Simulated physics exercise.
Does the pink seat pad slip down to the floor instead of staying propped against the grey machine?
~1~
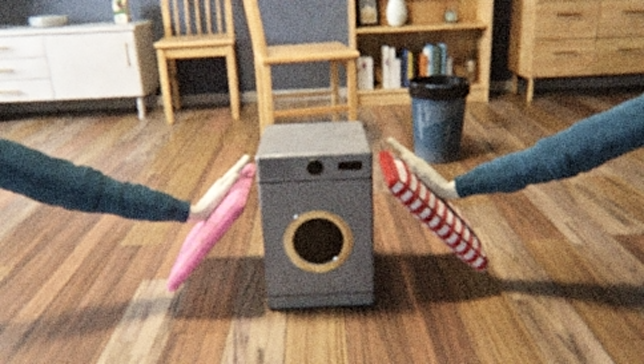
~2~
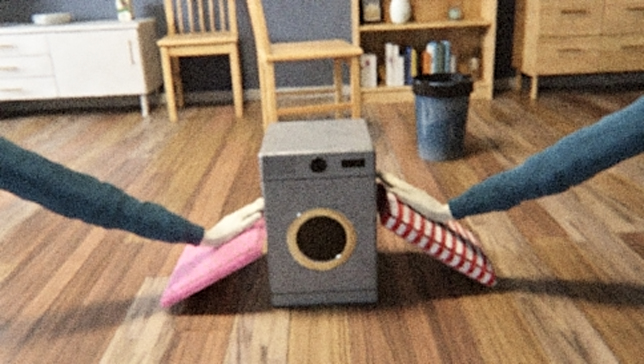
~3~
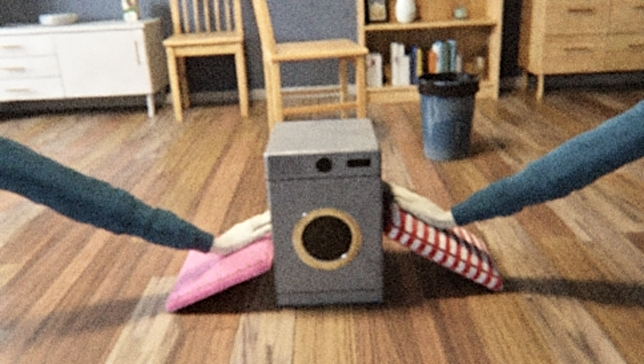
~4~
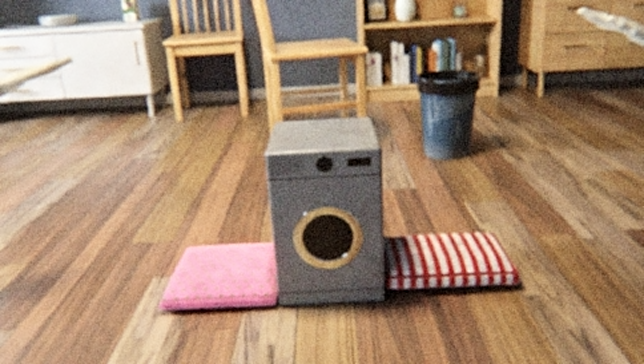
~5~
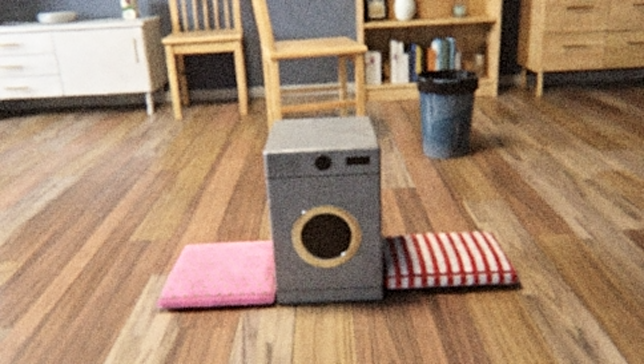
Yes, the pink seat pad slides down and ends up lying flat on the floor to the left of the machine.
Two hands held a pink seat pad and a red and white striped pillow against the sides of a small grey washing machine, but both slid down, and once the hands drew away they lay flat on the wooden floor.
